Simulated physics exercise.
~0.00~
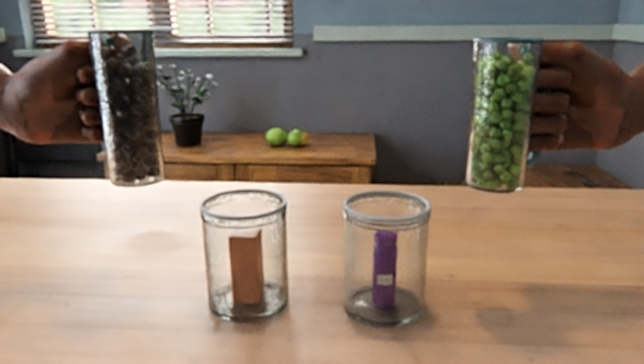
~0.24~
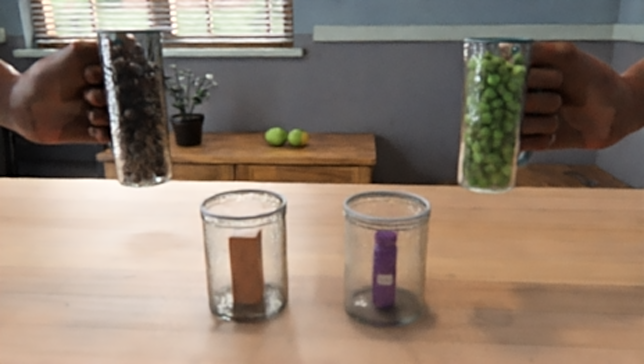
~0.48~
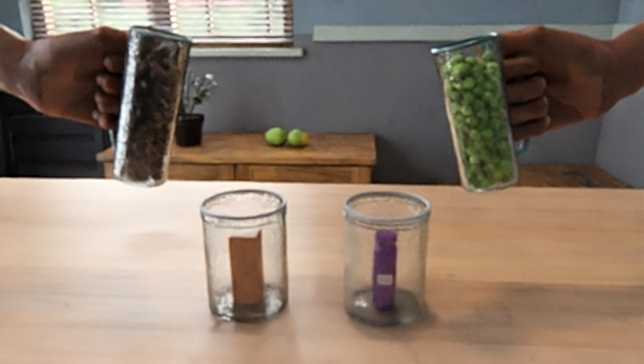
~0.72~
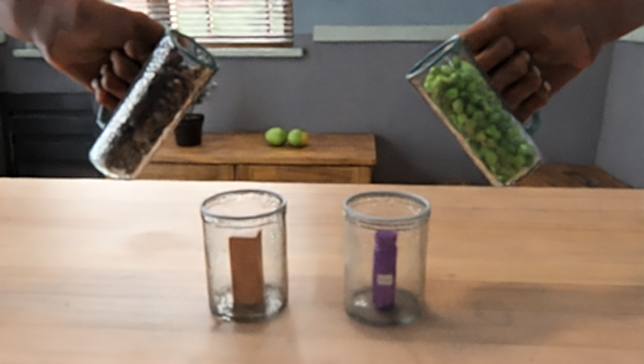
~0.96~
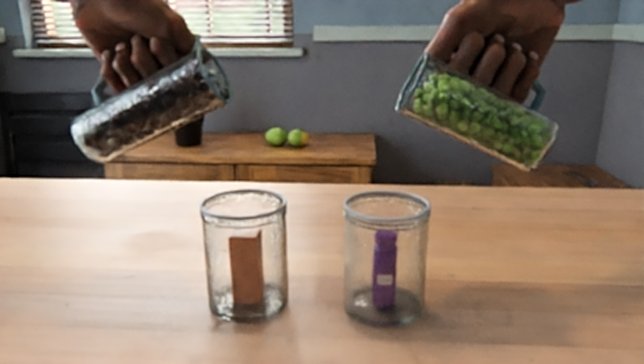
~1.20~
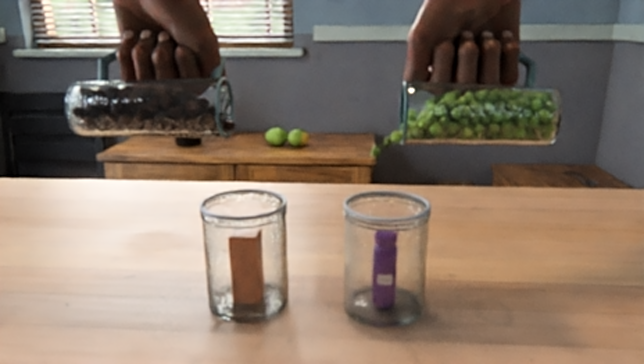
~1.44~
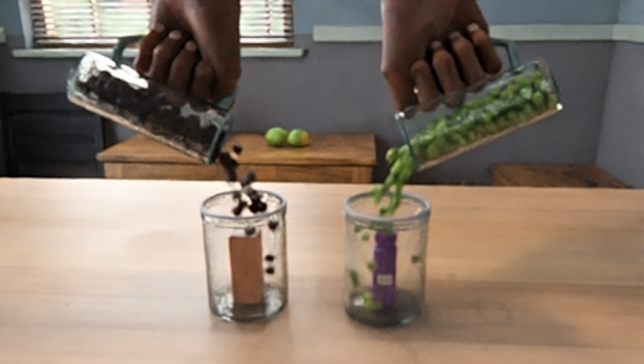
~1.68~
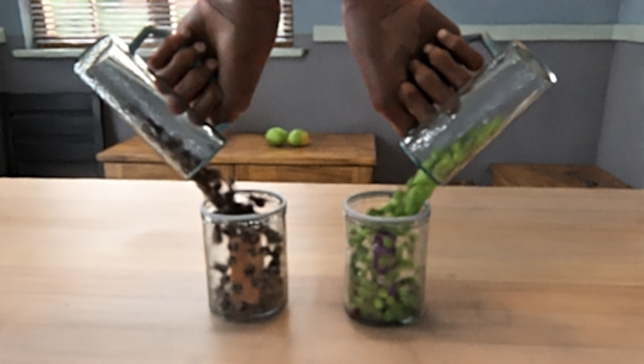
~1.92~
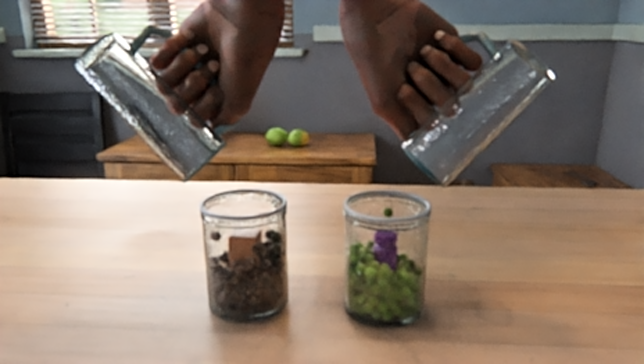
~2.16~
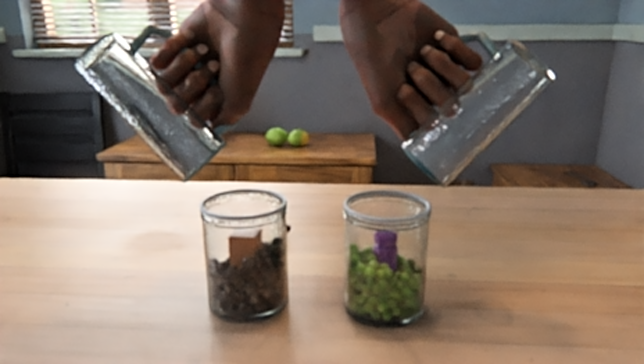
The clip shows two hands tipping glass mugs, one of dark pieces and one of green pieces, into two clear jars holding a brown block and a purple object. The mugs empty, leaving each jar about half full with both objects' tops still visible.
